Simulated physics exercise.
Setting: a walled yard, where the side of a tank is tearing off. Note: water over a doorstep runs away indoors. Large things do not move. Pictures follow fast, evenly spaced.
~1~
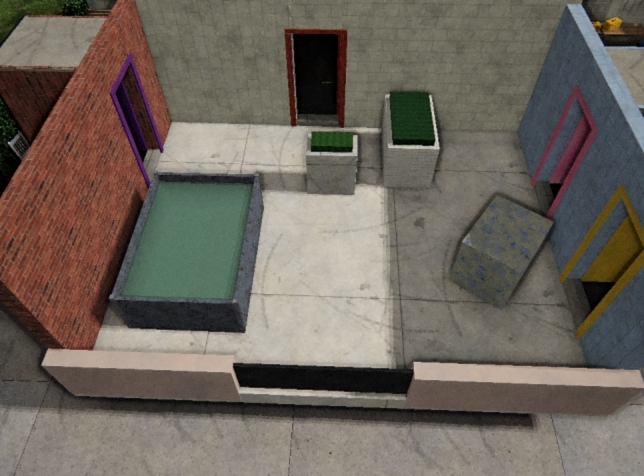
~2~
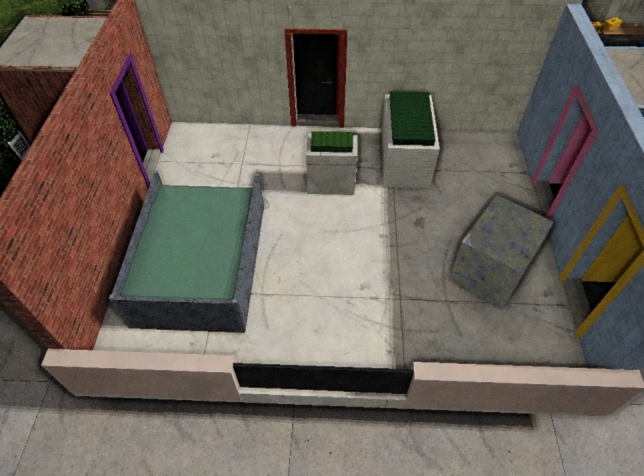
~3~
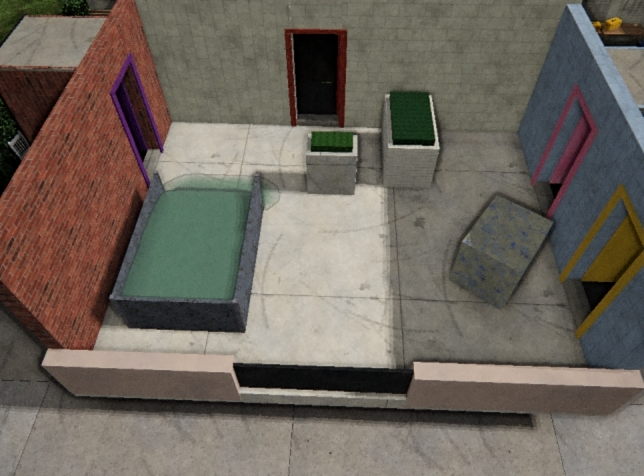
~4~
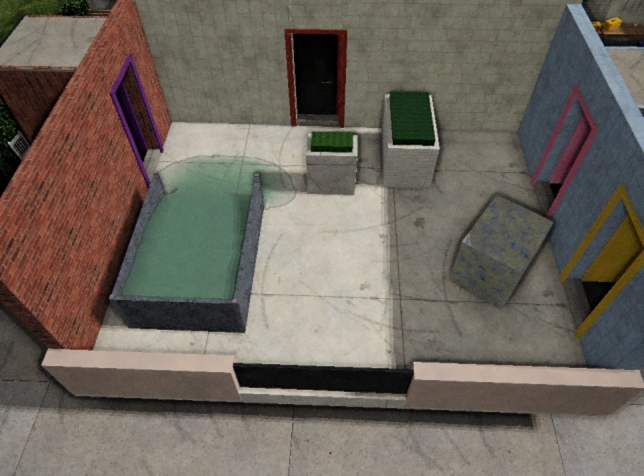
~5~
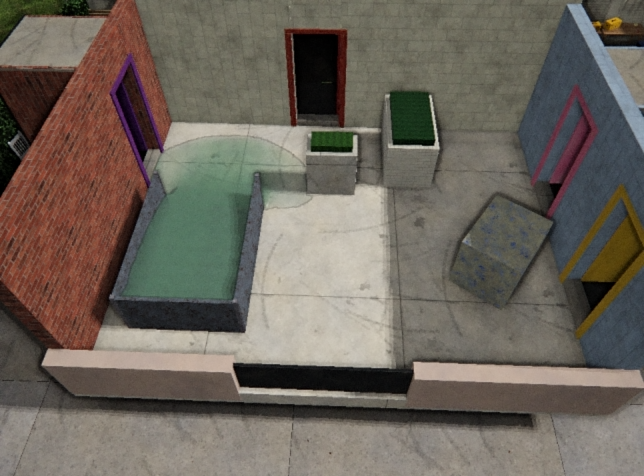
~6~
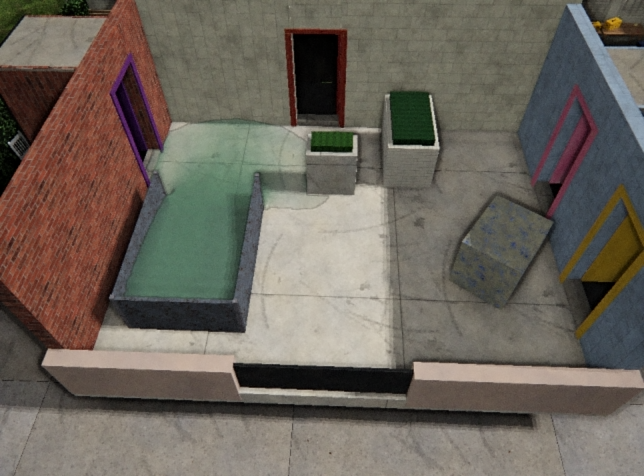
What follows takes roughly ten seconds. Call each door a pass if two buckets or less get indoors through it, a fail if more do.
Pink door: Pass, purple door: Fail, red door: Fail, yellow door: Pass.
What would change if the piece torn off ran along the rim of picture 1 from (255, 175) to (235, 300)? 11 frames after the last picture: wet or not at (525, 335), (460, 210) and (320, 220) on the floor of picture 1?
Taken in turn they're swamped, swamped and swamped.
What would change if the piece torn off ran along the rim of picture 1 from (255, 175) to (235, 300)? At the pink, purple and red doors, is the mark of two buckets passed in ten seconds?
The pink door tops the limit, the purple door falls short and the red door falls short.
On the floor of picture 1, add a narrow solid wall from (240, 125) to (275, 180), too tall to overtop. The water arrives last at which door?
The yellow door.
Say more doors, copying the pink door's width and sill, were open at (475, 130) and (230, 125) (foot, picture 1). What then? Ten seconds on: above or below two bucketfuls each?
The first door comes in lower, while the second comes in higher.
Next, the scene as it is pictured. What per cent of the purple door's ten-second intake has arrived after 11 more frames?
Share at that point: Close to 15 in a hundred.
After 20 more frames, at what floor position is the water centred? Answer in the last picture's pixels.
Centre: Close to (265, 182).
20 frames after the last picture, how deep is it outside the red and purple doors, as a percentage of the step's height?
Close to 130 per cent for the first one and close to 220 per cent for the second.
A moment on, water covers 25 % of the floor; the pink door not reached, the purple door under two buckets in, the red door under two buckets in, the yellow door not reached.
Next, water covers 25 % of the floor; the pink door not reached, the purple door over two buckets in, the red door over two buckets in, the yellow door not reached.
Then, water covers 50 % of the floor; the pink door wet at the sill, nothing in, the purple door far over two buckets in, the red door far over two buckets in, the yellow door not reached.
Later, water covers 90 % of the floor; the pink door wet at the sill, nothing in, the purple door far over two buckets in, the red door far over two buckets in, the yellow door wet at the sill, nothing in.
In the end, water covers 95 % of the floor; the pink door wet at the sill, nothing in, the purple door far over two buckets in, the red door far over two buckets in, the yellow door wet at the sill, nothing in.
